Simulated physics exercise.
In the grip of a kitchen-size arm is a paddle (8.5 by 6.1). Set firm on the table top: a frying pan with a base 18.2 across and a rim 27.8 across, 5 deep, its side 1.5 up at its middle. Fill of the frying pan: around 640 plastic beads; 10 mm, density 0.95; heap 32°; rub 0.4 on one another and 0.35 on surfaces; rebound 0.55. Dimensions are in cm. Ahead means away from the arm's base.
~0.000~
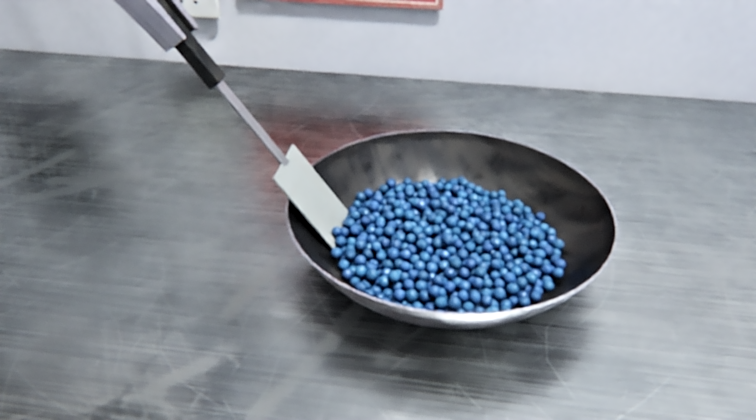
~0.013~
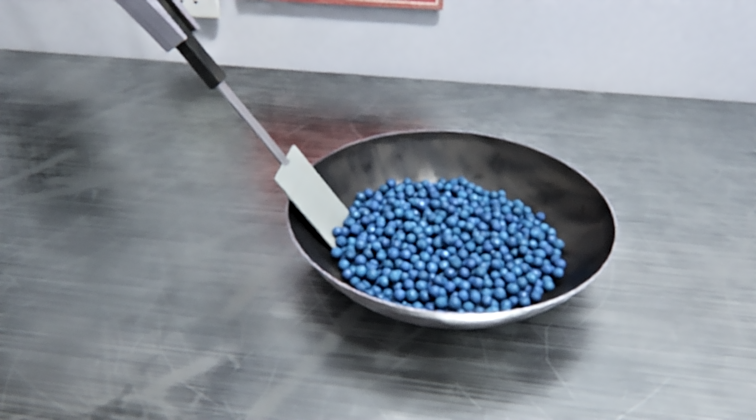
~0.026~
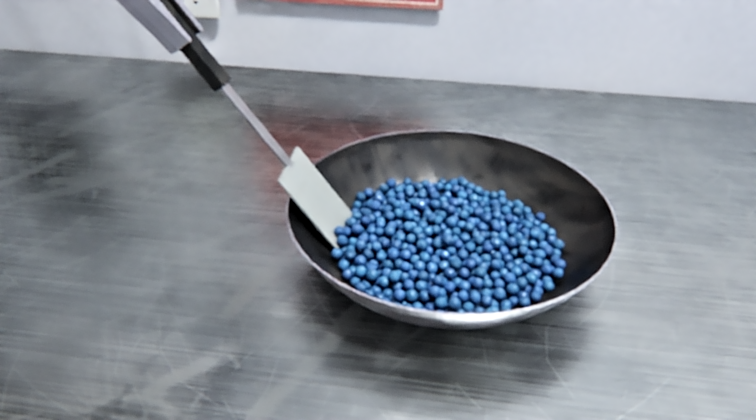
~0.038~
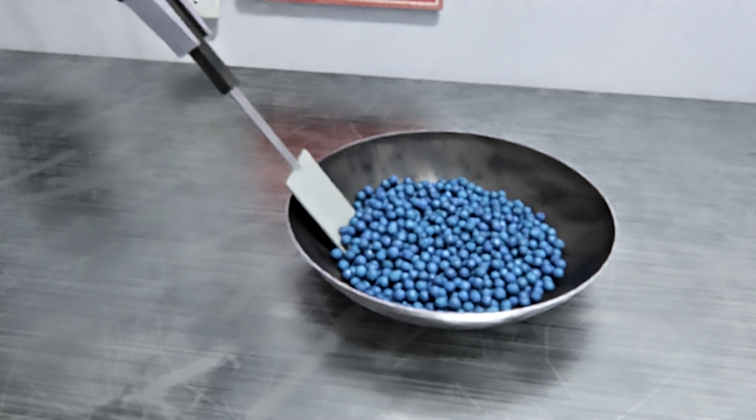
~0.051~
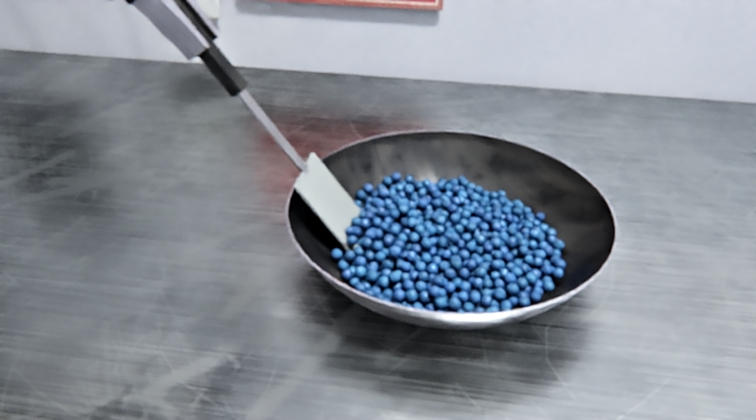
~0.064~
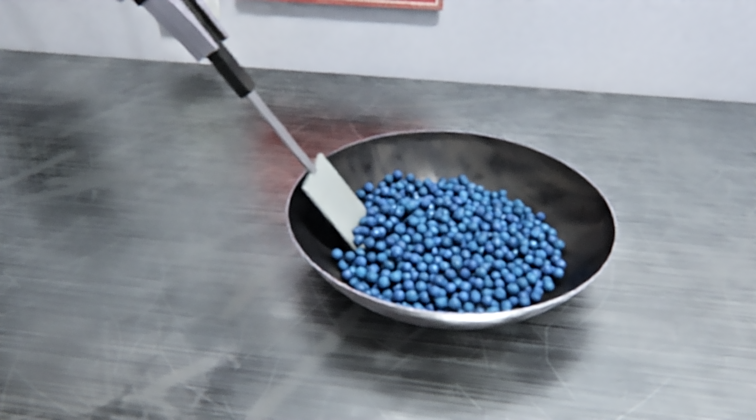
On a brushed metal table top, a frying pan holds a heap of blue beads, with a pale paddle on a mechanical arm resting against their left side. The paddle barely moves at first, then slides slowly a short way right, nudging the nearby beads while the pan stays still.
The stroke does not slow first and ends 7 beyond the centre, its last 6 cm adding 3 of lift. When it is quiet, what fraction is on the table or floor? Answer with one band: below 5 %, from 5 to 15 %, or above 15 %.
Below 5 %.
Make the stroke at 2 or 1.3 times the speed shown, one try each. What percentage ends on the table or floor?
The two tries give roughly 10 and 0 in a hundred.
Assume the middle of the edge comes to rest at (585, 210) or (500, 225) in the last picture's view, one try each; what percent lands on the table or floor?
Some 15 and 0 per cent.
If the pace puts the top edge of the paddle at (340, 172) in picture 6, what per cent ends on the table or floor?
Expect about 10 per cent there.
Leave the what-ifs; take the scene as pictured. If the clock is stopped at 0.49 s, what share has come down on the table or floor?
Some 0 per cent.
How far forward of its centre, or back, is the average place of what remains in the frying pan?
Ahead, by about 3.0 cm.
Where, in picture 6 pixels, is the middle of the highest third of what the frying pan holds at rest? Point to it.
Centre: Roughly (541, 245).
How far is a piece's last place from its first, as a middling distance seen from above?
Some 2 centimetres.
After 0.15 s, sloping 54°, highest piece 4 above the table; 645 in the frying pan.
After 0.24 s, sloping 54°, highest piece 5 above the table; 645 in the frying pan.
After 0.49 s, sloping 54°, highest piece 5 above the table; 645 in the frying pan.
After 1.54 s, sloping 54°, highest piece 4 above the table; 645 in the frying pan.
At rest, 645 in the frying pan. That is 0 % on the table or floor.
